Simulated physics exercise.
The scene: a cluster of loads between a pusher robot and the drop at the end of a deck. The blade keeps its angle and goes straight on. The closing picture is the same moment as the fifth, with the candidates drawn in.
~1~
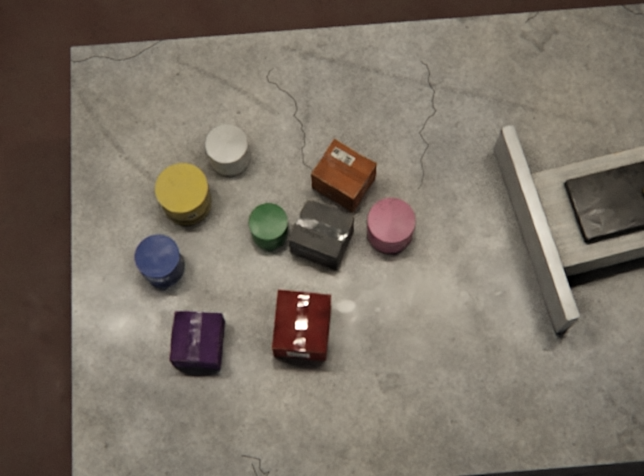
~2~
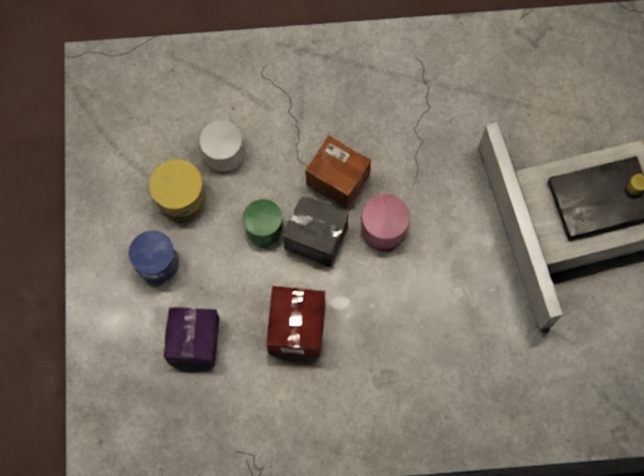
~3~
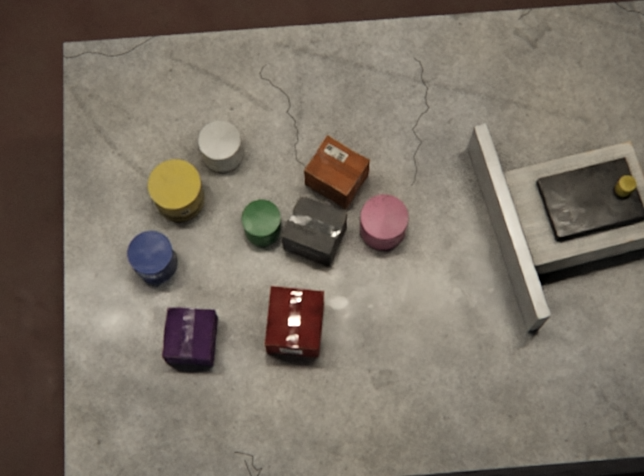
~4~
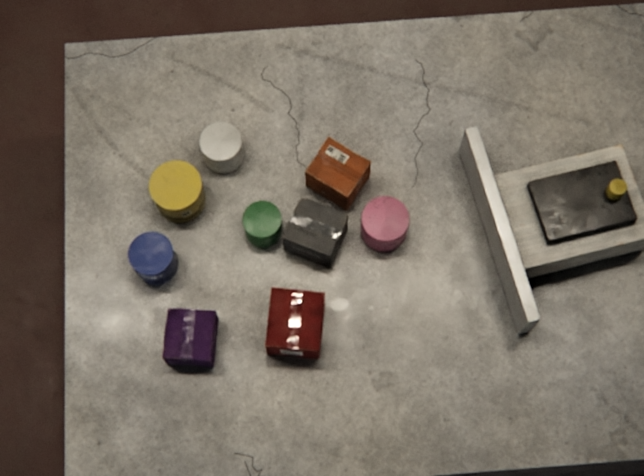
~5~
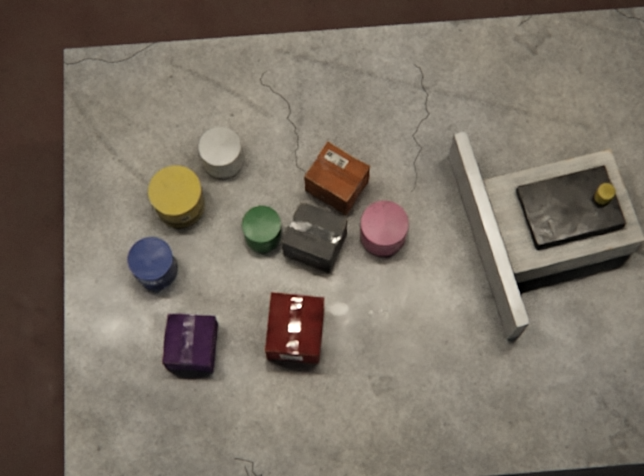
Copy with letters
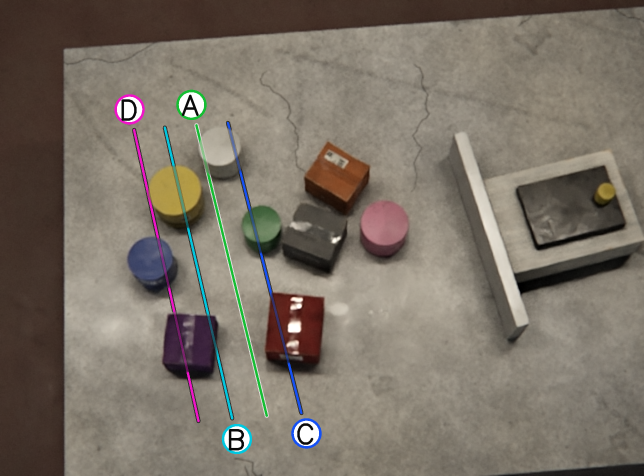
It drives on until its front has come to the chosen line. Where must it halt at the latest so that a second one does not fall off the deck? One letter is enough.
Line D.
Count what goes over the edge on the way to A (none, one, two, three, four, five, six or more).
The count is none.
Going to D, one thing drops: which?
The blue pail goes over.
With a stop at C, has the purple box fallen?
No.
On the marked copy, A at (230, 264); B at (197, 266); C at (263, 261); D at (165, 269).
With D. Early on, robot (447, 217); green canister (242, 230); orange parcel (311, 183).
Further on, robot (329, 226); blue pail (127, 274); green canister (131, 233).
At the end, robot (238, 233); blue pail over the edge; yellow pail (69, 198); one fallen.
As for the rest, A is within the limit but short; B is within the limit but short; C is within the limit but short.
